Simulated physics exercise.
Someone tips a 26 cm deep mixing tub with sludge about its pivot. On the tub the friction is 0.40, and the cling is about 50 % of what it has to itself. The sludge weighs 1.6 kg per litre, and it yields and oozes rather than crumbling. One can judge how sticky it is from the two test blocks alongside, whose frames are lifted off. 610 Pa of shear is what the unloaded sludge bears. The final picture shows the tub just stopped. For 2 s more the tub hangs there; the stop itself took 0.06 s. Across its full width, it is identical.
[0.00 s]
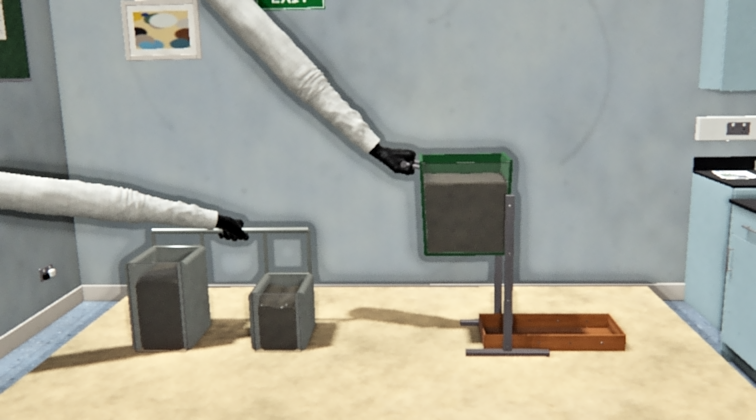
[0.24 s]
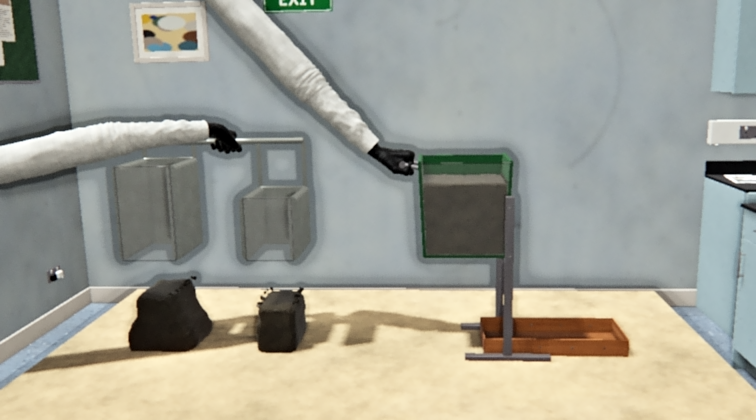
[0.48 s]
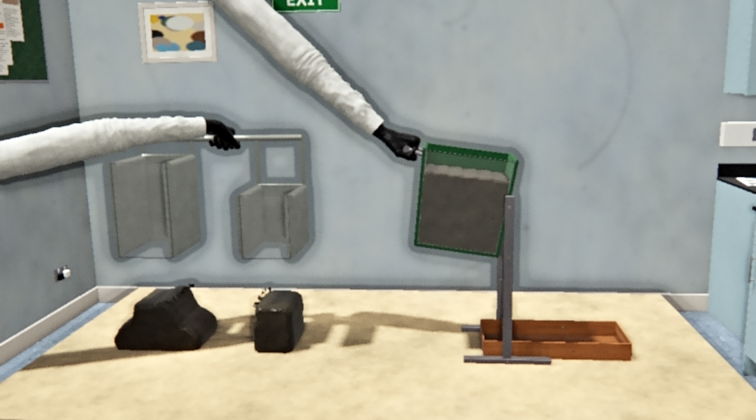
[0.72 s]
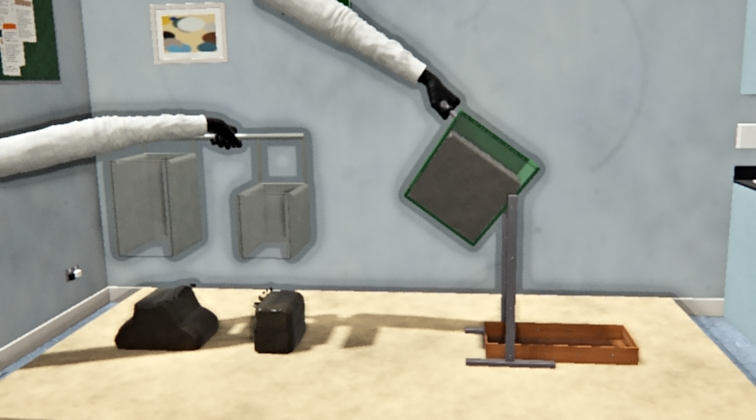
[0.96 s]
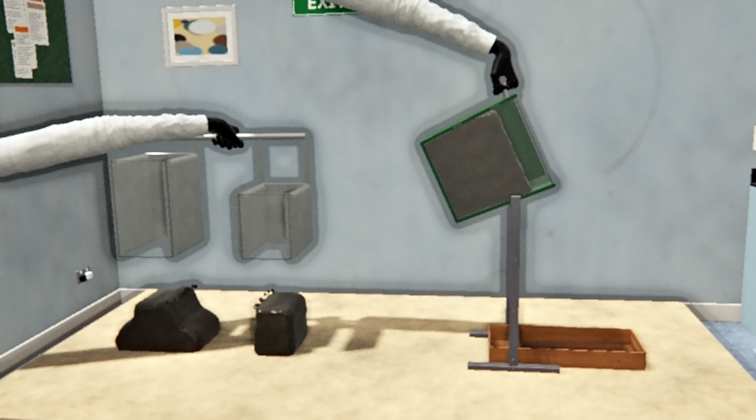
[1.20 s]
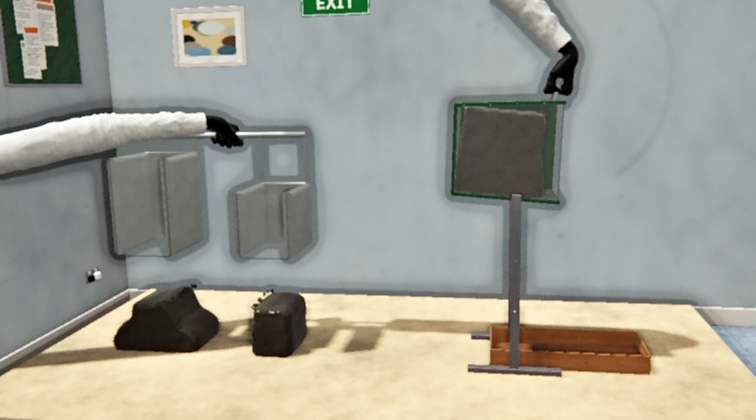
At the start, gloved hands hold a frame around two dark grey blocks and the rim of a green tub of sludge. The left hand lifts the frame clear and the blocks sag, the left one more, then the right hand turns the tub clockwise onto its side.
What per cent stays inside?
51 %.
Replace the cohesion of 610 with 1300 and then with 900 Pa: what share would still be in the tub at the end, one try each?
Going in order, it's 100 % and then 70 %.
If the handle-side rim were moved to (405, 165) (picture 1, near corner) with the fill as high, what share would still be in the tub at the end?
I'd say around 40 percent would remain in the tub at the end.
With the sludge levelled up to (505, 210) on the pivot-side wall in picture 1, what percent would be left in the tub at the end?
Roughly 100 per cent would still be in the tub at the end.
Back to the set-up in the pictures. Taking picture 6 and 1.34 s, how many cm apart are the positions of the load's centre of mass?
Close to 5 centimetres.
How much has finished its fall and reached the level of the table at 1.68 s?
About 0 per cent.
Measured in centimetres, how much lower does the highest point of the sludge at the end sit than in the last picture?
Roughly 12 cm.
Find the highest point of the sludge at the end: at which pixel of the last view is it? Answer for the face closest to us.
Near (483, 156).
After 1.34 s, the tub is at 92 degrees and holds 96 %.
After 1.51 s, the tub is at 92 degrees and holds 67 %.
After 1.68 s, the tub is at 92 degrees and holds 53 %.
After 1.85 s, the tub is at 92 degrees and holds 51 %.
After 3.20 s, at the end, the tub is at 92 degrees and holds 51 %.
